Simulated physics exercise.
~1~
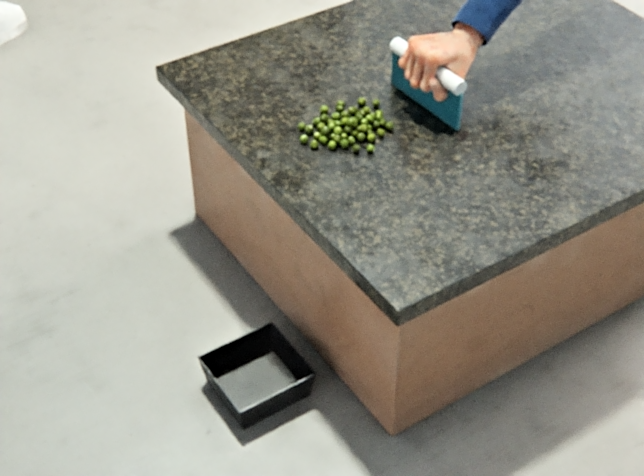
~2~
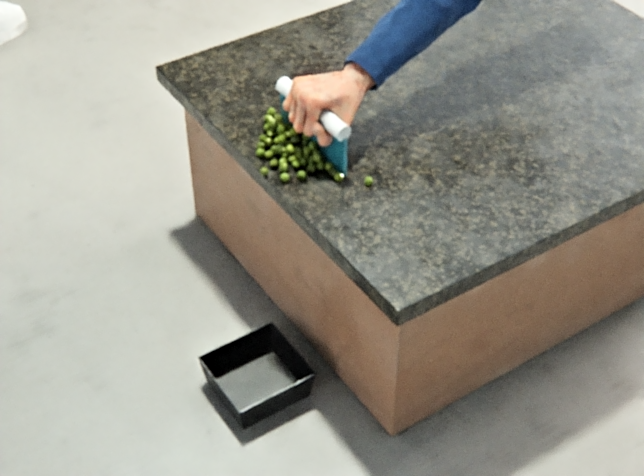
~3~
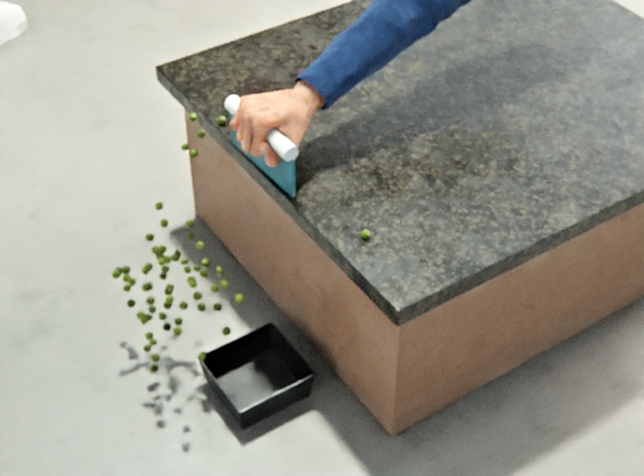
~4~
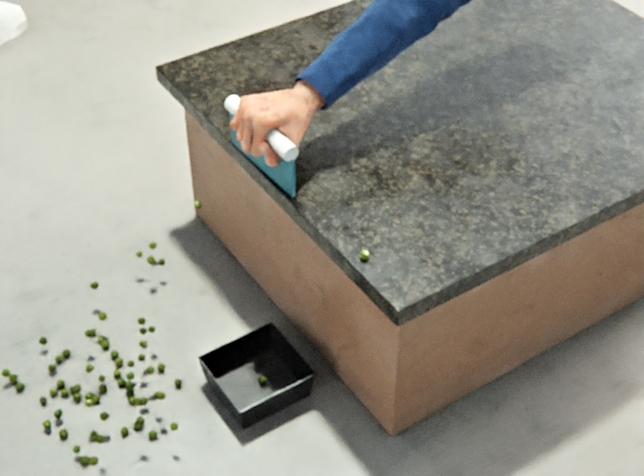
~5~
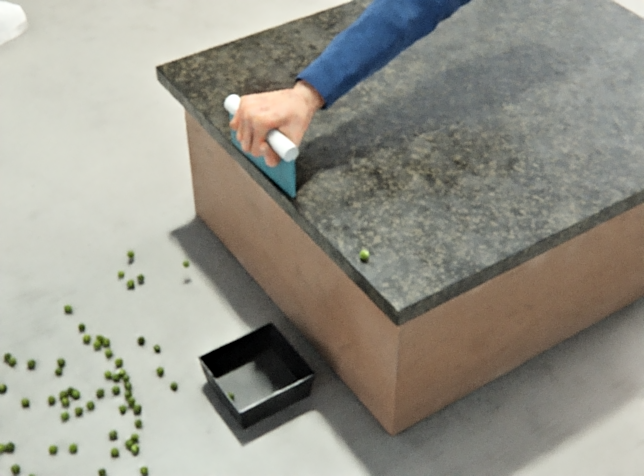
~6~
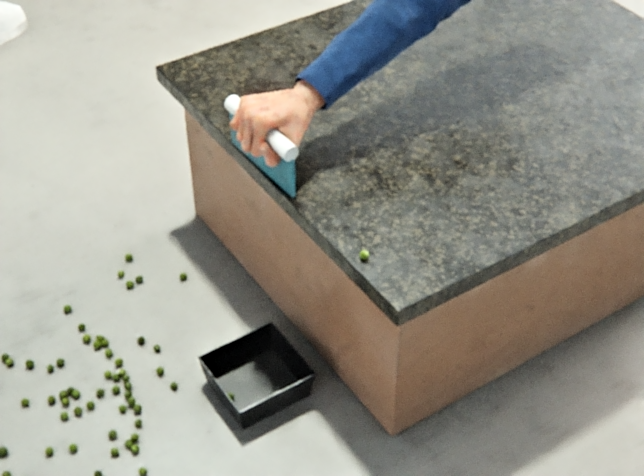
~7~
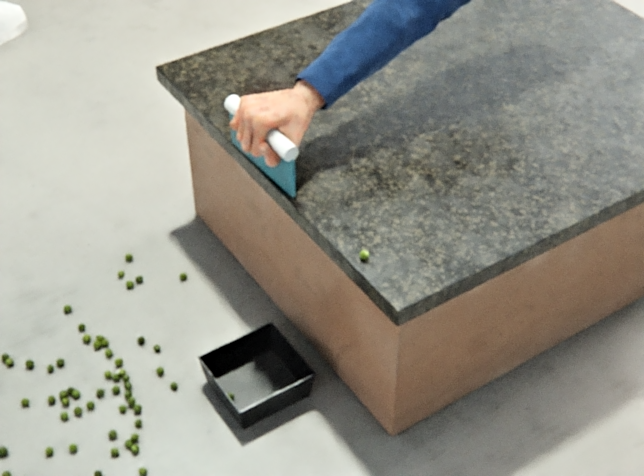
A hand scrapes small green olives left off a stone slab, and nearly all miss the black tin.
